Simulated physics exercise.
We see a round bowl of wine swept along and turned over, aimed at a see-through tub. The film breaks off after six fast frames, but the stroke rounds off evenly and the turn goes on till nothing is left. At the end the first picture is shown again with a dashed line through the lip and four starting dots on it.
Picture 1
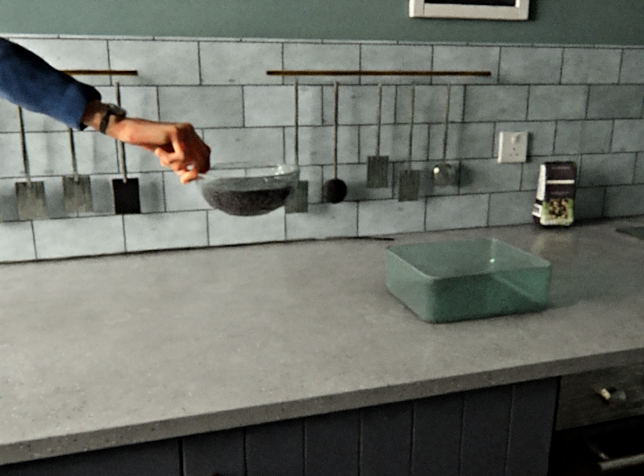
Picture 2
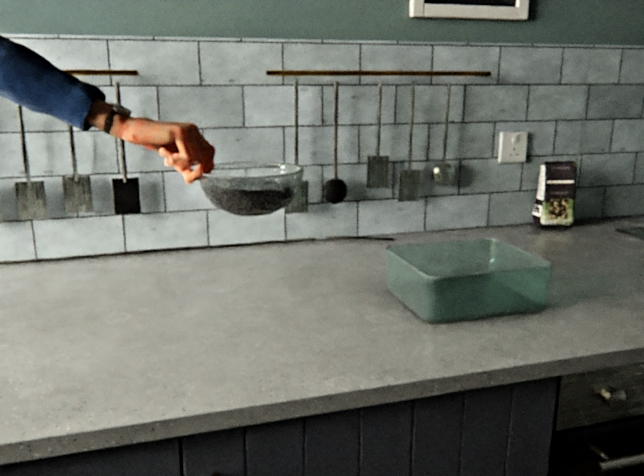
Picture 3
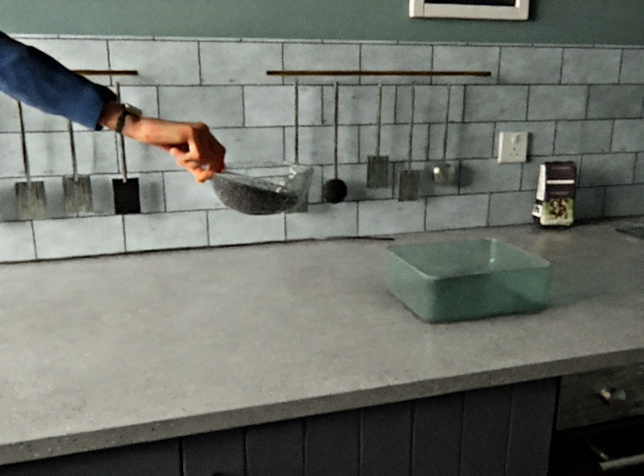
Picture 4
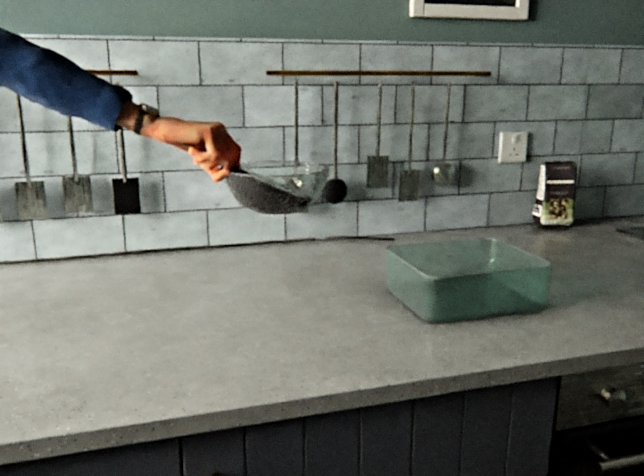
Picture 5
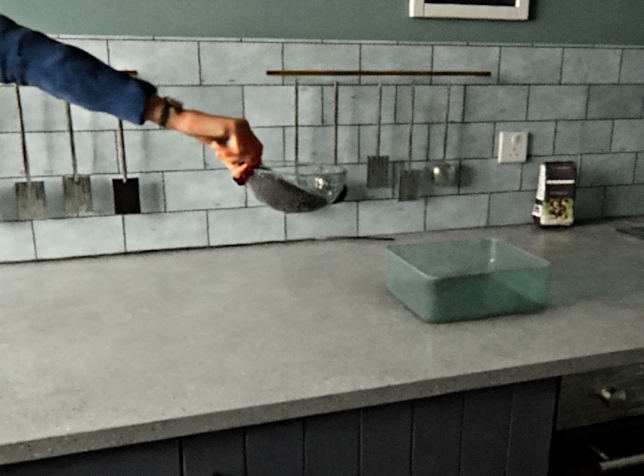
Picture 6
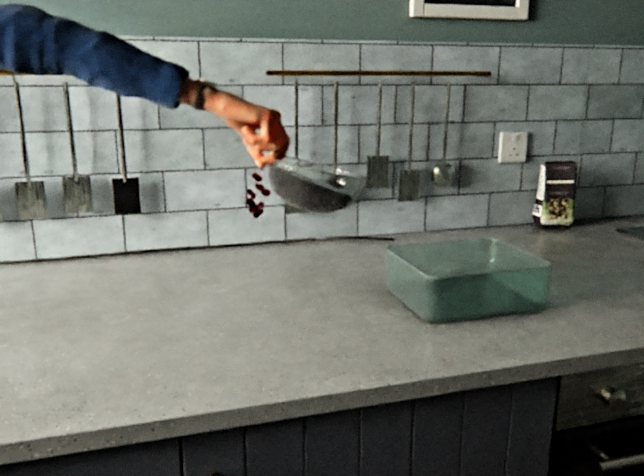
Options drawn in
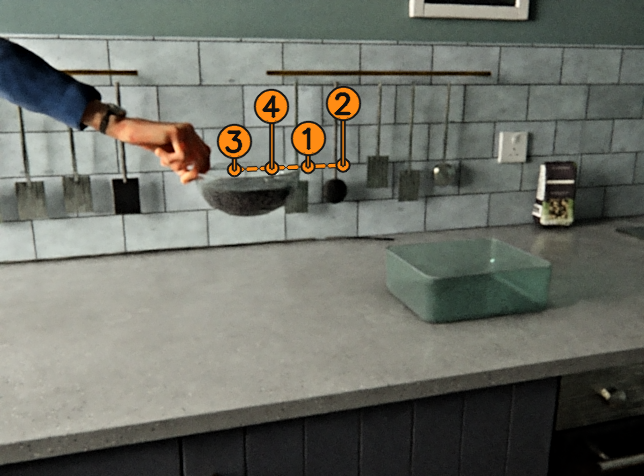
On a grey kitchen counter against a pale tiled wall hung with utensils, a see-through tub sits at the right. A hand reaching in from the left holds a round, clear bowl and carries it rightward above the counter, then tilts it slightly as dark red drops appear beneath the hand.
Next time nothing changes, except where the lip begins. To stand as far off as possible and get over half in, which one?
It is 4.
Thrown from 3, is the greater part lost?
Yes, that goes wrong.
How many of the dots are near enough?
Three.
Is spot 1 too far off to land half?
No.
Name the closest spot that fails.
Here it is spot 3.
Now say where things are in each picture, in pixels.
Upright, lip at (297, 167); tub from (423, 322) to (544, 308); nothing has left yet.
Upright, lip at (300, 166); nothing has left yet.
Upright, lip at (310, 166); nothing has left yet.
Upright, lip at (324, 165); wine is over the rim, down to (224, 170).
Tipped about 4°, lip at (343, 168); wine is over the rim, down to (244, 182).
Tipped about 13°, lip at (363, 175); wine is over the rim, down to (254, 213).
On the marked copy, 1 at (308, 166); 2 at (343, 165); 3 at (234, 169); 4 at (271, 168).
For spot 1, about 73 % lands in the tub, 10 % falls short and 17 % goes beside or beyond.
For spot 2, about 82 % lands in the tub, 10 % falls short and 8 % goes beside or beyond.
For spot 3, about 32 % lands in the tub, 62 % falls short and 5 % goes beside or beyond.
For spot 4, about 64 % lands in the tub, 25 % falls short and 12 % goes beside or beyond.
